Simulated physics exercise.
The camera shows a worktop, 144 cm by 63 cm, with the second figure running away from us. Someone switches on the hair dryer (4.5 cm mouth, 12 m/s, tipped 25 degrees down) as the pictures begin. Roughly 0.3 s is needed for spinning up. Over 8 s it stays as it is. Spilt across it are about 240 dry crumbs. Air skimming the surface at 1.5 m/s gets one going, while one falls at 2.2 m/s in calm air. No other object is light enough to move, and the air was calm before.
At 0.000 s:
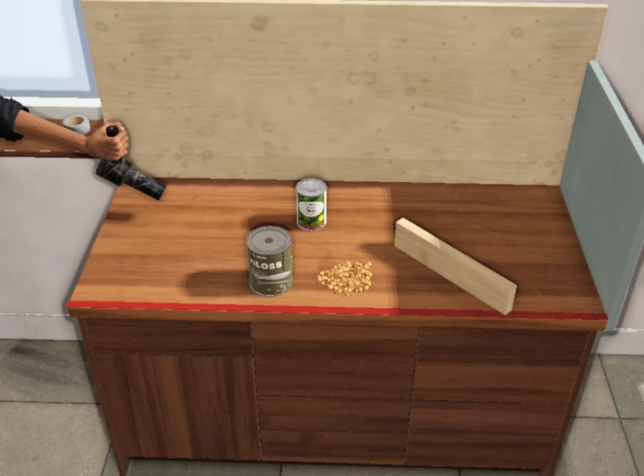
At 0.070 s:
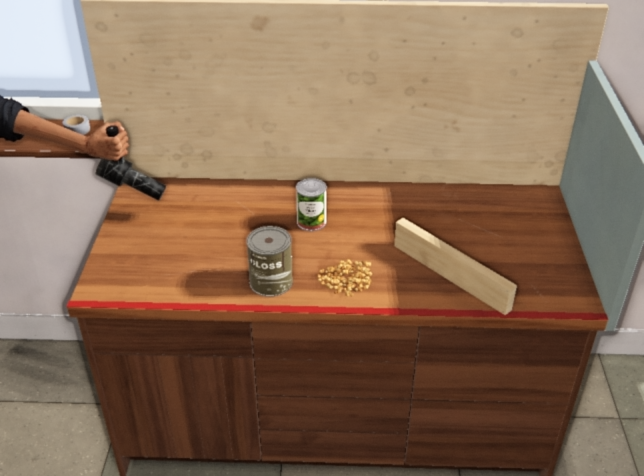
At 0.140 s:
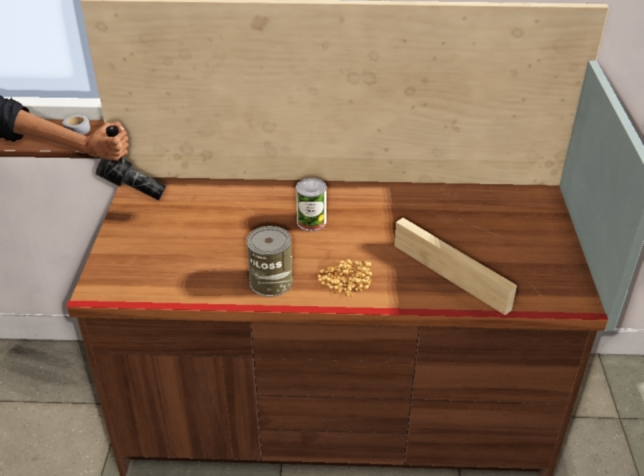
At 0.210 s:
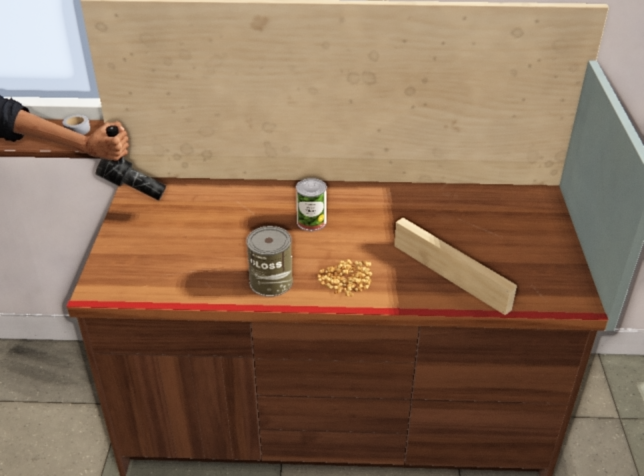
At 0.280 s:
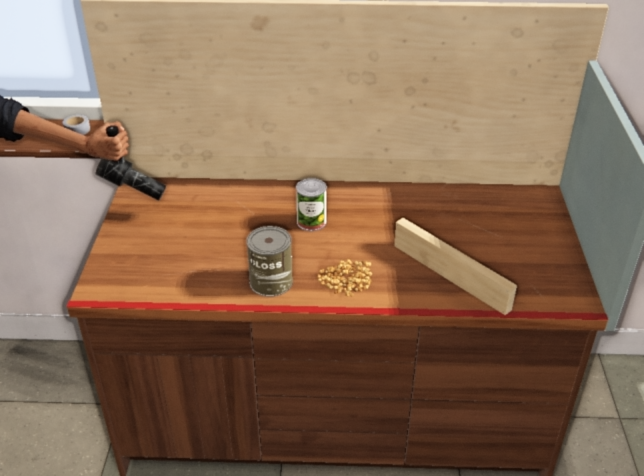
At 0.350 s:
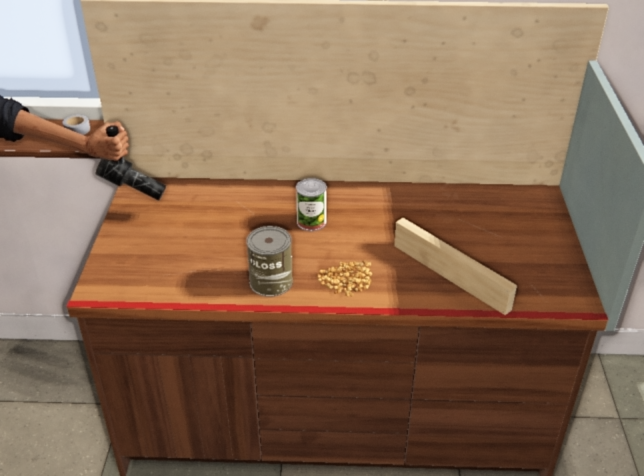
The clip shows a hand holding a black hair dryer angled down over the left end of a wooden worktop, where two tins, a scatter of small yellowish crumbs and a pale wooden block all stay still throughout.
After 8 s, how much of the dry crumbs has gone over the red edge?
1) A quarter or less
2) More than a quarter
Answer: 2.
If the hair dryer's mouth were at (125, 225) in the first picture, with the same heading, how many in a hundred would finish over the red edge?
Some 50 %.
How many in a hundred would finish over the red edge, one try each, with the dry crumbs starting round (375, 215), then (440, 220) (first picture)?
Results, one try each: 0 %, 0 %.
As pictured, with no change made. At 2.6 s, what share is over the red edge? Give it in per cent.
The share is about 90 percent.
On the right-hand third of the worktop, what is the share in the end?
I'd estimate around 0 per cent.
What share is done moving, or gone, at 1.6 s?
Near 80 %.
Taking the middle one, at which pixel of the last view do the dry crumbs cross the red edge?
I'd point to somewhere near (442, 316).
After 1.6 s, 85 % are over the red edge; 84 % have settled or left.
After 2.6 s, 86 % are over the red edge; 86 % have settled or left.
After 4.4 s, 88 % are over the red edge; 90 % have settled or left.
After 8.0 s, at the end, 90 % are over the red edge.
